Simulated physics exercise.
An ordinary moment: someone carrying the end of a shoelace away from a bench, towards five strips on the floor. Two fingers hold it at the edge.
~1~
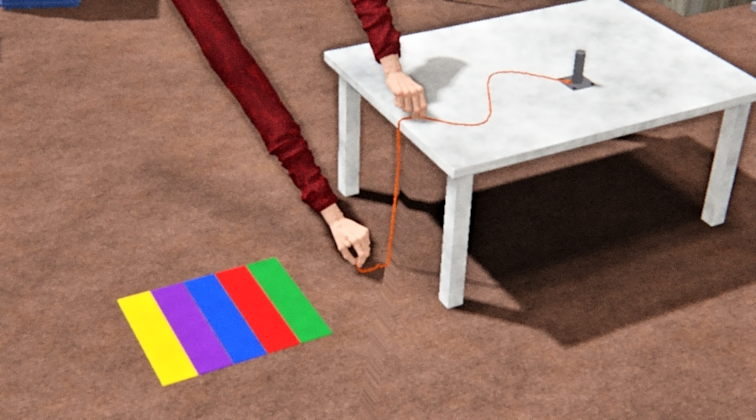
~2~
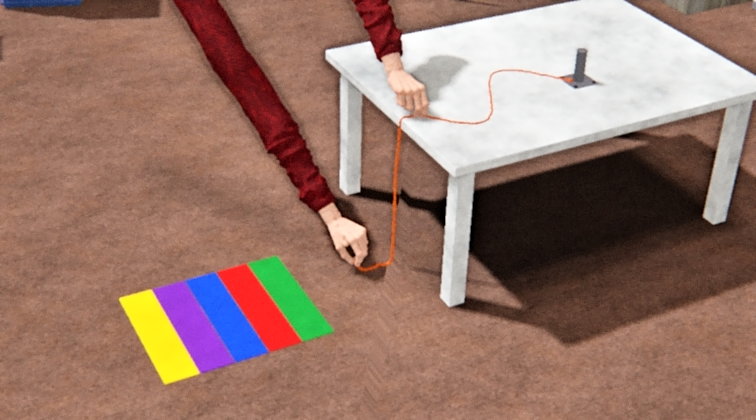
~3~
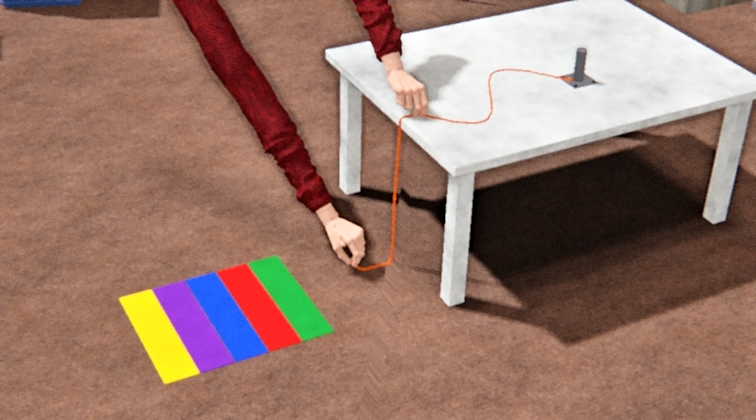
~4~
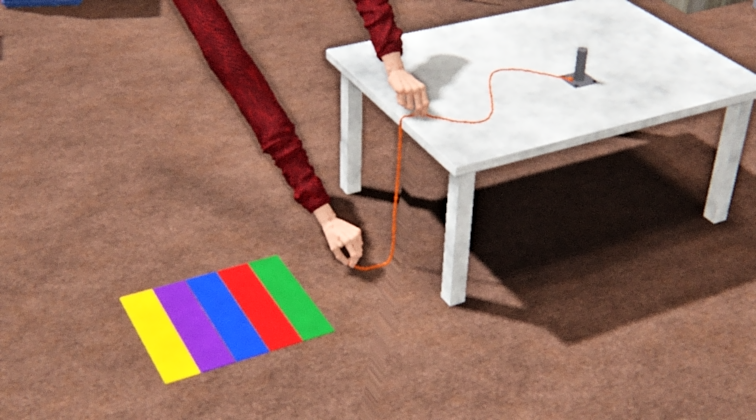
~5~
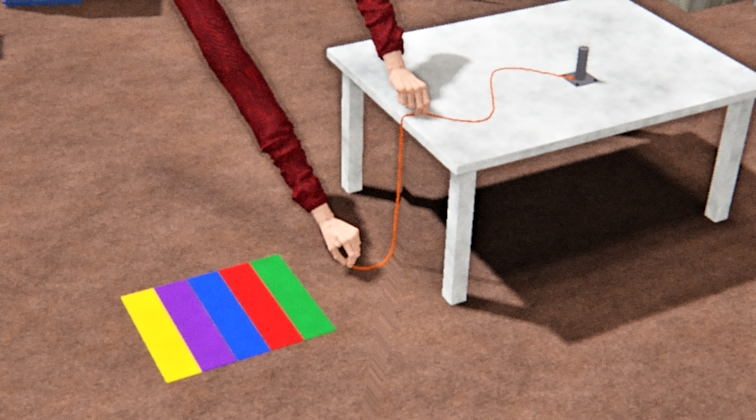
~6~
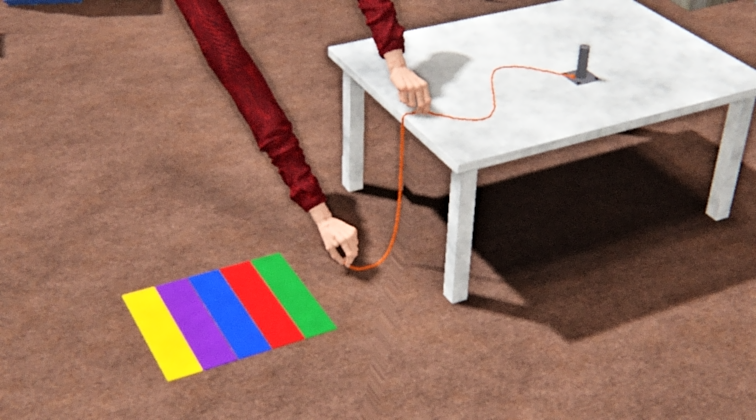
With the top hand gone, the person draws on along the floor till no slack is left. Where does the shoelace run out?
The end stops over the yellow strip.
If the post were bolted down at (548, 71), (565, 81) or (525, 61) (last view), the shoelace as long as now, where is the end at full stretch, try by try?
The places are (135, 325), (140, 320) and (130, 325).
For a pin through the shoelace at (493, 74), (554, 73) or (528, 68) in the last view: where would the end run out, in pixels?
The places are (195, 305), (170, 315) and (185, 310).
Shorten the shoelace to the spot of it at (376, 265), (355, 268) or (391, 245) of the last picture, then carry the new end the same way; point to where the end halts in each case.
In that order: (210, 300), (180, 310) and (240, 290).
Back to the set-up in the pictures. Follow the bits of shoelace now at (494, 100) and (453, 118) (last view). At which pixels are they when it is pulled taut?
At (441, 106), then (377, 139).
Soon after, end near (213, 301); over blue.
After that, end near (180, 310); over purple.
At the stop, end near (160, 316); over yellow. It gets as far as the yellow strip.
